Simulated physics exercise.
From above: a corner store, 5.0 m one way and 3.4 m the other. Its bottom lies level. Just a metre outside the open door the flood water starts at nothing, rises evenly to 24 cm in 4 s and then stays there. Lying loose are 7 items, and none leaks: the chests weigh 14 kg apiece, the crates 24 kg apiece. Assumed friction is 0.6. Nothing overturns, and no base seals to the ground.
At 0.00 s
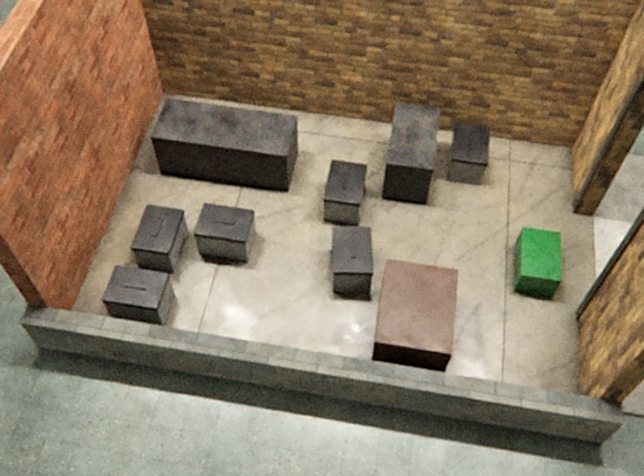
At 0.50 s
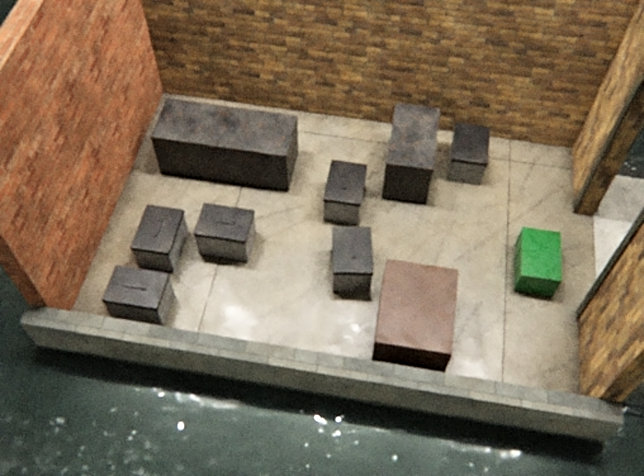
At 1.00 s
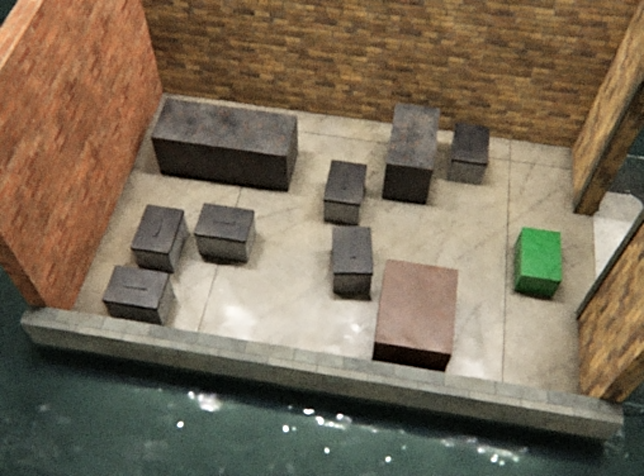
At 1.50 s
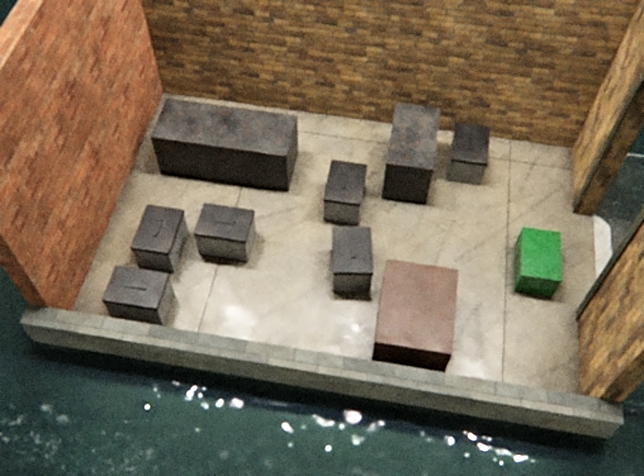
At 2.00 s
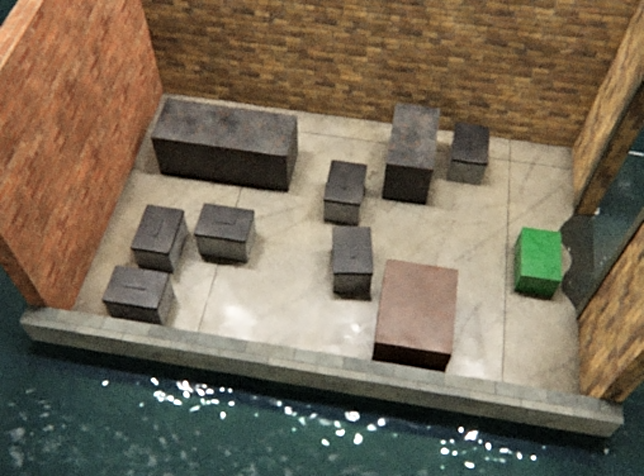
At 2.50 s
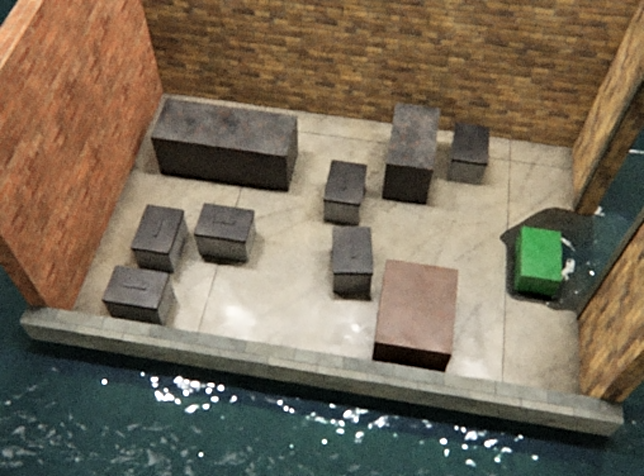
Dark water fills the ground outside a small brick-walled corner store, seen steadily from high above, with a low grey wall along the near side. Dark grey blocks and crates stand about the pale floor, a reddish-brown block sits near the front, and a green crate stands at the right. Water glints outside, then slips through the right-hand opening and spreads around the green crate, while every object stays still.
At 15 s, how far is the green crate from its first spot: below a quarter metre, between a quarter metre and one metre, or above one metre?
Result: A large displacement.
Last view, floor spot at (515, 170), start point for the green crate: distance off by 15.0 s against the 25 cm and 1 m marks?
Short answer, it goes a modest way.
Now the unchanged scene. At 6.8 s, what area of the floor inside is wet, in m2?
Roughly 12 m2 of it is wet.
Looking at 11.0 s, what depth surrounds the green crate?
Around 14 cm.
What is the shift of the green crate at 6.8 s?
200 cm, give or take.
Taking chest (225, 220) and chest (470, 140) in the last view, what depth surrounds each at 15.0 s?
Close to 20 and 13 centimetres.
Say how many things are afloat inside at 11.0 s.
Then: 6.
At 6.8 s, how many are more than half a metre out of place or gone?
1.
After 3.5 s the green crate is near (524, 251), 0.2 m from its start, aground; 0 afloat.
After 6.8 s the green crate is near (332, 214), 2.2 m from its start, aground; 0 afloat.
After 11.0 s the green crate is near (186, 301), 3.6 m from its start, afloat; 6 afloat.
After 15.0 s the green crate is near (237, 247), 3.1 m from its start, afloat; 7 afloat.
